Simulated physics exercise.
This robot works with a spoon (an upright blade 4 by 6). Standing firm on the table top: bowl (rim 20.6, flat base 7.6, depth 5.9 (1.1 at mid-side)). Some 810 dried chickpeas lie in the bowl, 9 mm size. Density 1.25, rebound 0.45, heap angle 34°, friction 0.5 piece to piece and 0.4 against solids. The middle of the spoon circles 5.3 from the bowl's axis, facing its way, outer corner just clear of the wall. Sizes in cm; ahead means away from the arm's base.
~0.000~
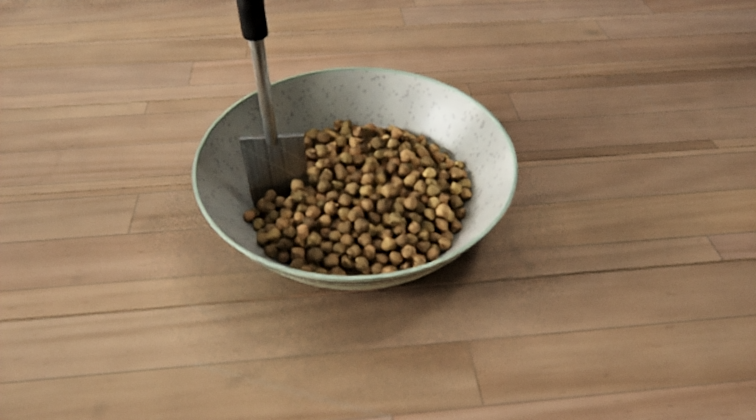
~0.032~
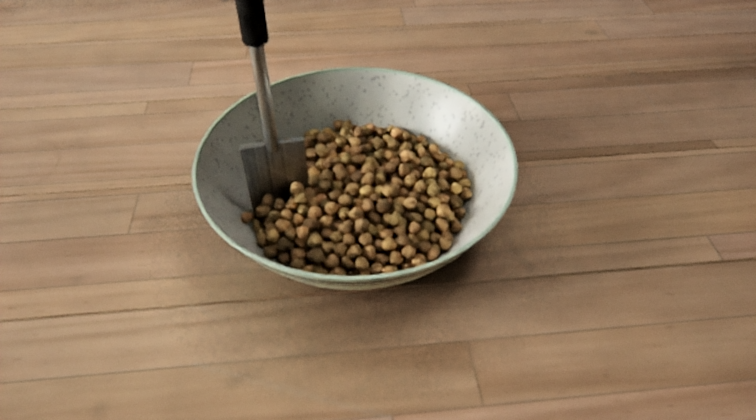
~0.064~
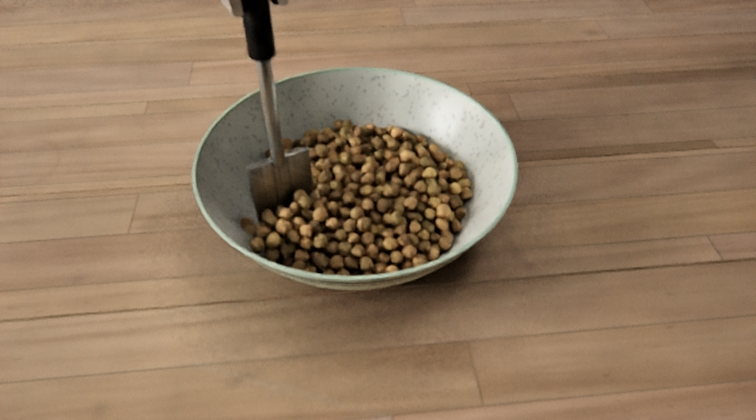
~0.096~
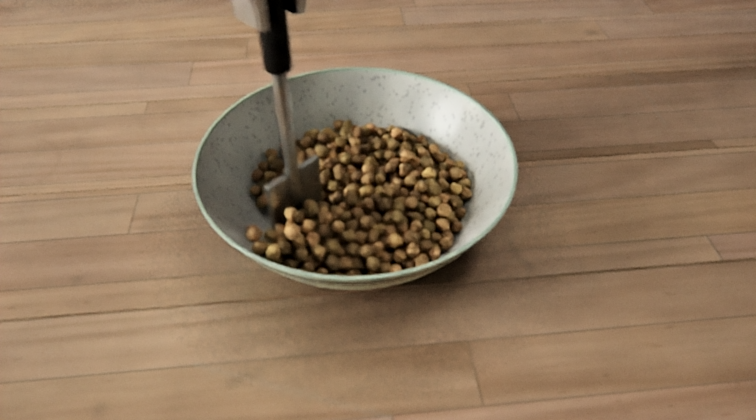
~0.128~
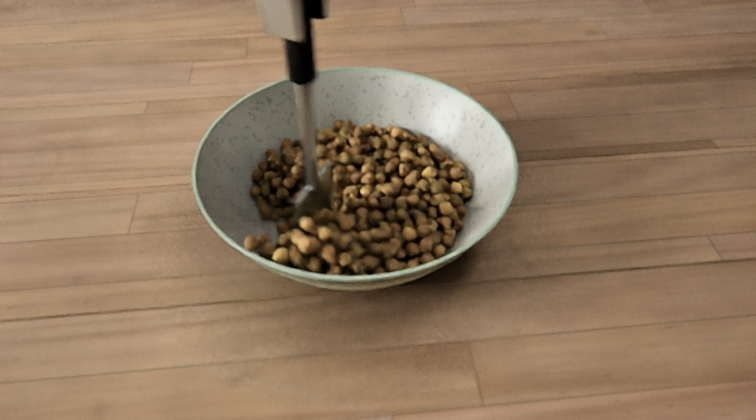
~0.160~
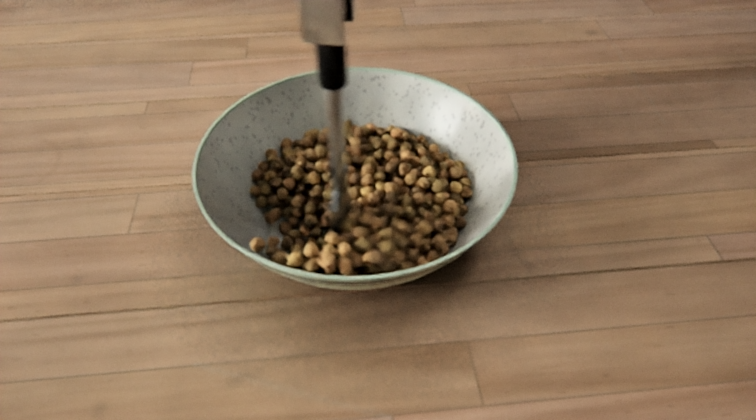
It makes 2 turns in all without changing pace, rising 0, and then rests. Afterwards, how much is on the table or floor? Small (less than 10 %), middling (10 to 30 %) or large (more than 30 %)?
Share on the table or floor: Middling (10 to 30 %).
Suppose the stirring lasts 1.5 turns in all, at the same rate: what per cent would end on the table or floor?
In that case some 15 per cent.
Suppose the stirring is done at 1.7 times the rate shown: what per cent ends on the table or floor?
About 45 per cent.
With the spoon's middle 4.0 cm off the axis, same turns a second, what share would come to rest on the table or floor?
It would be near 5 per cent.
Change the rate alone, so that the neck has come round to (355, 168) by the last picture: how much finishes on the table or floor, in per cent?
About 25 per cent.
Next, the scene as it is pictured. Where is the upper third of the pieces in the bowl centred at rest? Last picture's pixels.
Around (287, 215).
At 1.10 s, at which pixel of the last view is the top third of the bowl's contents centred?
Around (397, 126).
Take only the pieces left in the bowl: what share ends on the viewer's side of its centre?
Roughly 55 per cent.
After 0.63 s, 329° round, highest piece 8 above the table; 751 in the bowl, 52 on the table or floor, 9 in flight or on the tool.
After 1.10 s, 222° round, highest piece 8 above the table; 704 in the bowl, 96 on the table or floor, 12 in flight or on the tool.
After 1.53 s, 0° round, highest piece 6 above the table; 672 in the bowl, 139 on the table or floor, 1 in flight or on the tool.
After 2.23 s, 0° round, highest piece 6 above the table; 672 in the bowl, 140 on the table or floor.
In the end, 672 in the bowl, 140 on the table or floor. That is 17 % on the table or floor.
